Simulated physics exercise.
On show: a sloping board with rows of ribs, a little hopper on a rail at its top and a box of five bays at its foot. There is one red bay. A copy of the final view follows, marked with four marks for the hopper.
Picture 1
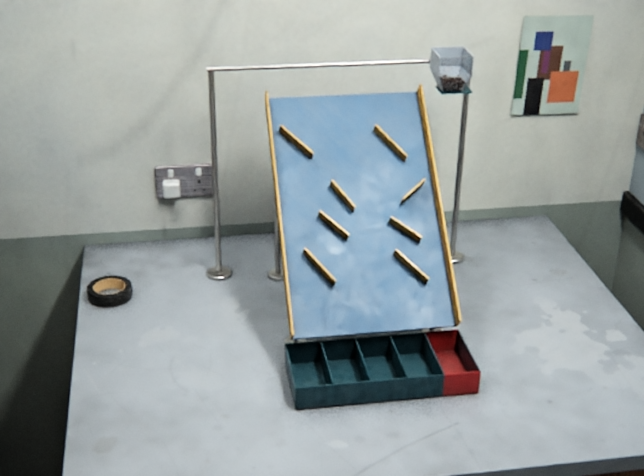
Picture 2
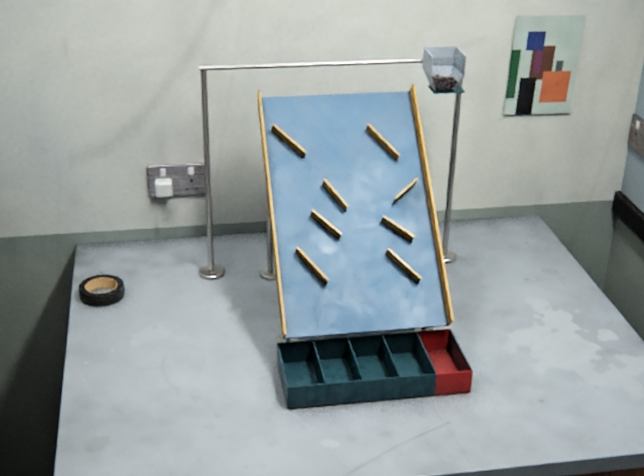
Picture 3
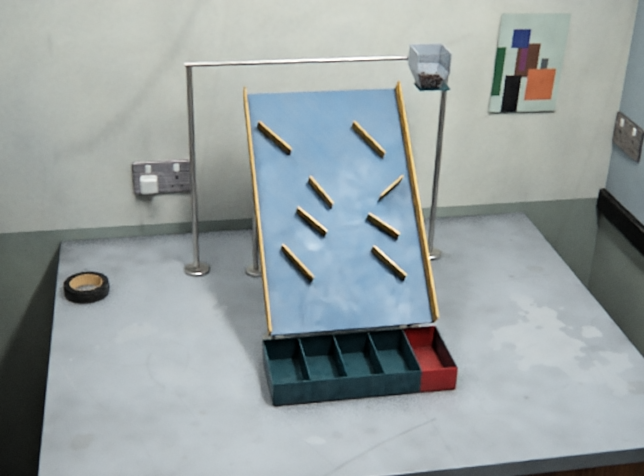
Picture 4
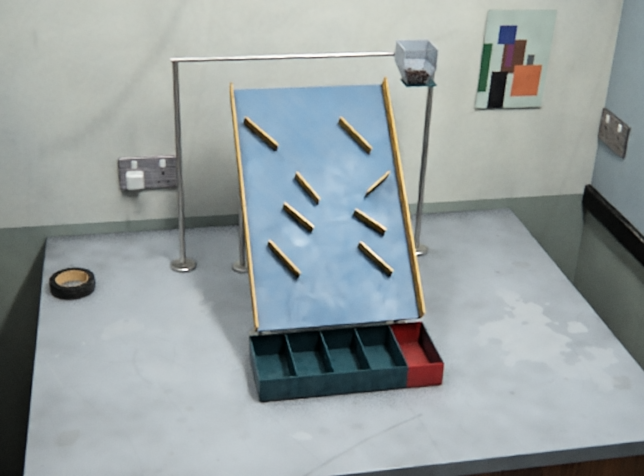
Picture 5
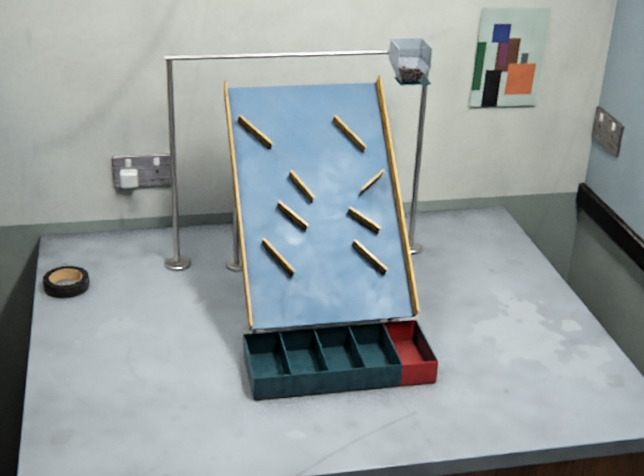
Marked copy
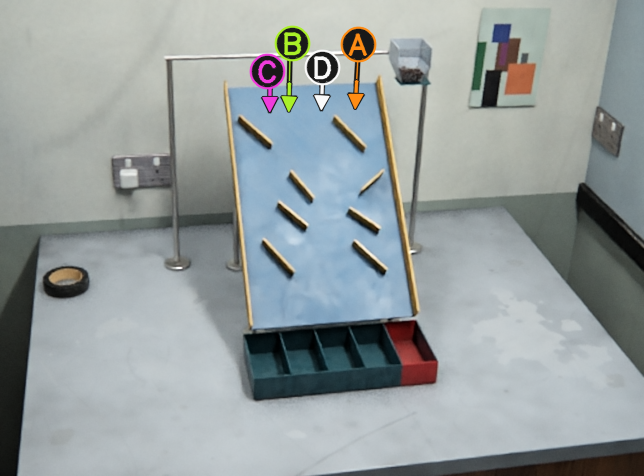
The view drifted slowly to the right across a sloping blue board with slanted ribs, a small hopper at its top right and green bays and a red one below, while nothing on the table moved.
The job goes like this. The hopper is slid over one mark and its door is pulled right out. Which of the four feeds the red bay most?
Best: A.
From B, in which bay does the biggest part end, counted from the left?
The fourth from the left.
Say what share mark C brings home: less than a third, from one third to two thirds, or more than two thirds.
Less than a third.
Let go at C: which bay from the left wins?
It is the fourth one.
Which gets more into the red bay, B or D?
That is mark D.
On the marked copy, mark A meets the board at (355, 103); mark B meets the board at (288, 106); mark C meets the board at (269, 106); mark D meets the board at (321, 104).
With A, roughly two thirds in the red bay, roughly a quarter in other bays.
With B, about a tenth in the red bay, the larger part in other bays, about a tenth outside the box.
With C, about a tenth in the red bay, the larger part in other bays, about a tenth outside the box.
With D, roughly a quarter in the red bay, roughly two thirds in other bays, about a tenth outside the box.
